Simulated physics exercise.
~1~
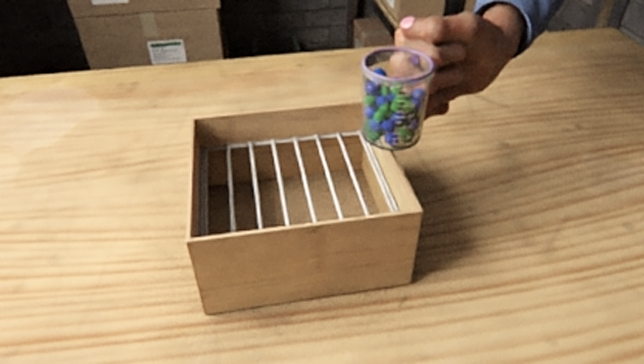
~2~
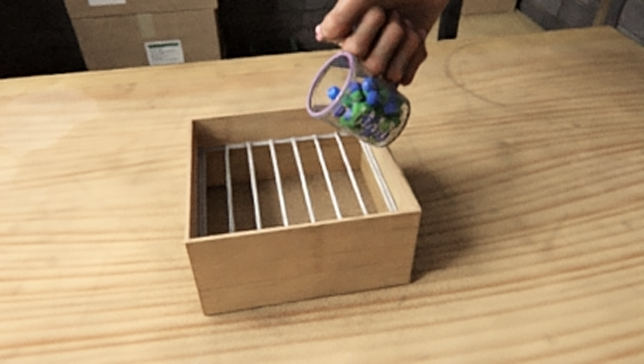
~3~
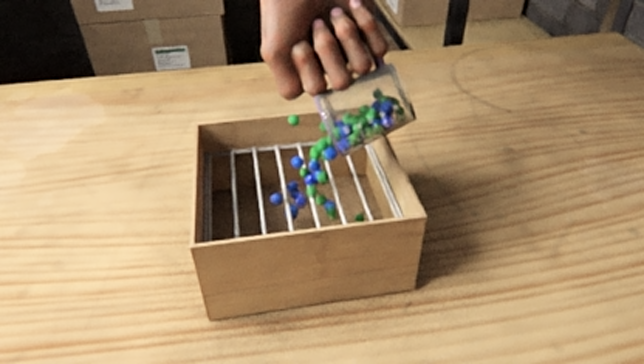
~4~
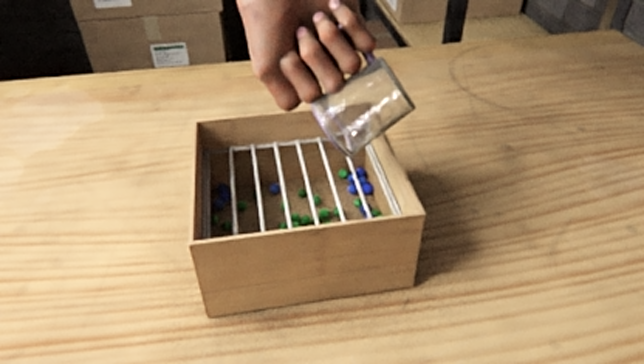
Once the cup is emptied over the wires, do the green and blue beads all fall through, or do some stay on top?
They all fall through. Both the green beads and the blue beads drop between the wires and end up in the box below.
